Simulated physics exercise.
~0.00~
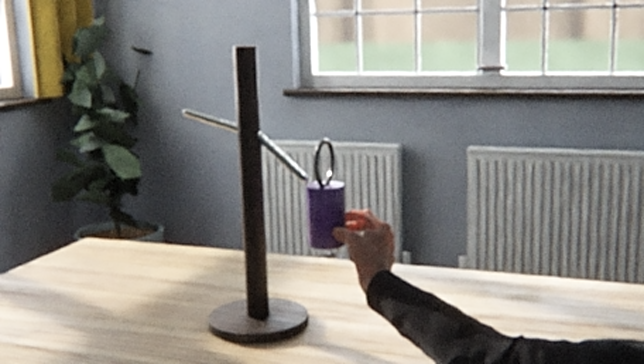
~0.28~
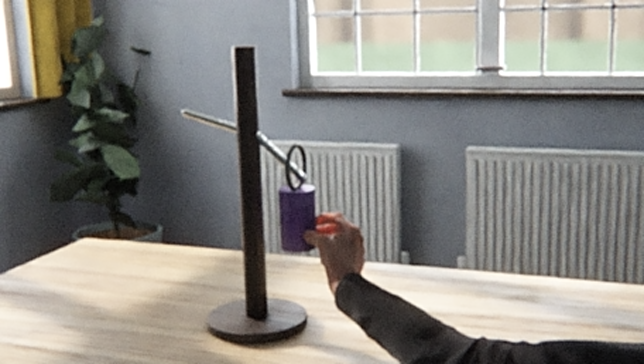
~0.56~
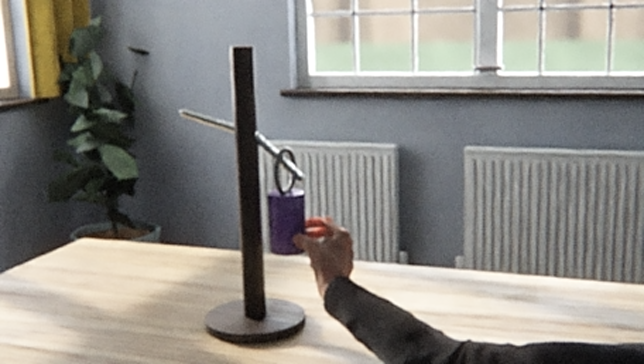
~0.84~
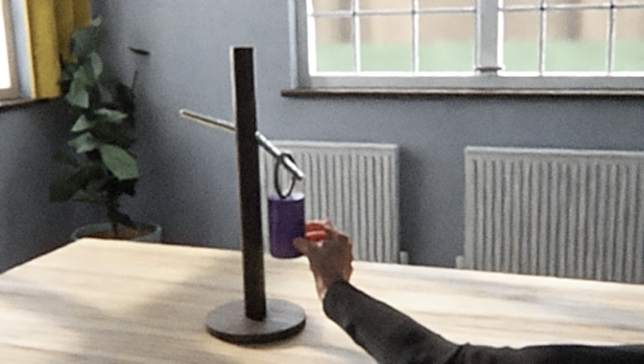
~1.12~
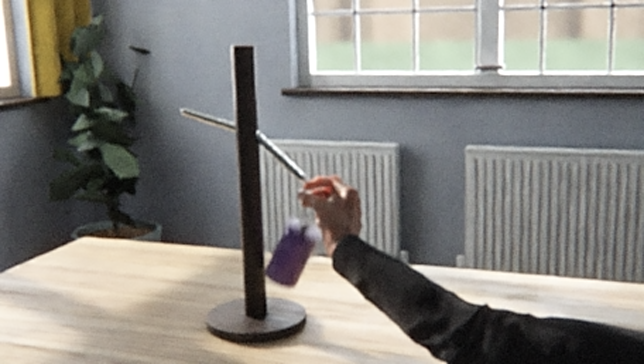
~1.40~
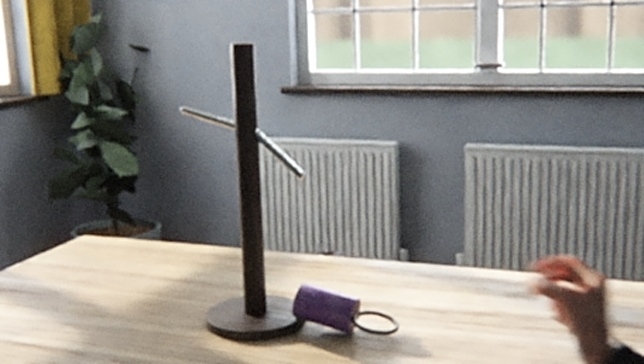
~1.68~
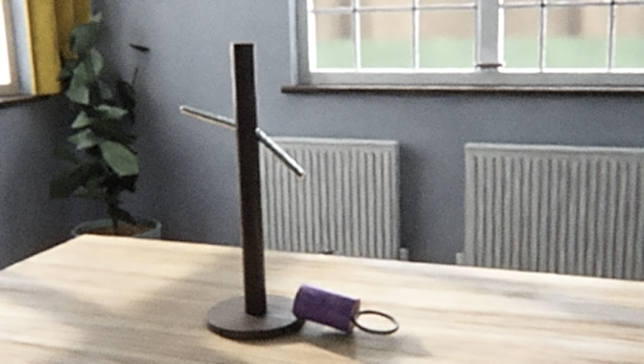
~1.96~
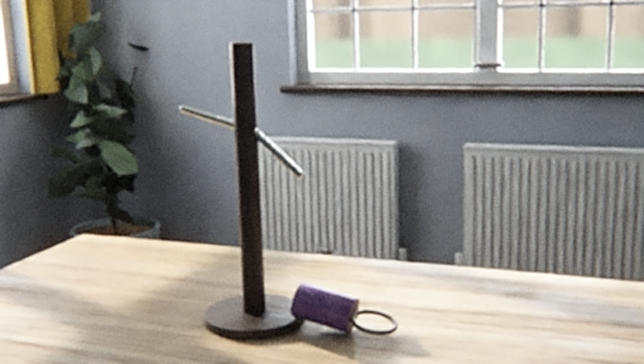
A hand hangs a purple lantern on a peg stand, but it drops onto the table.
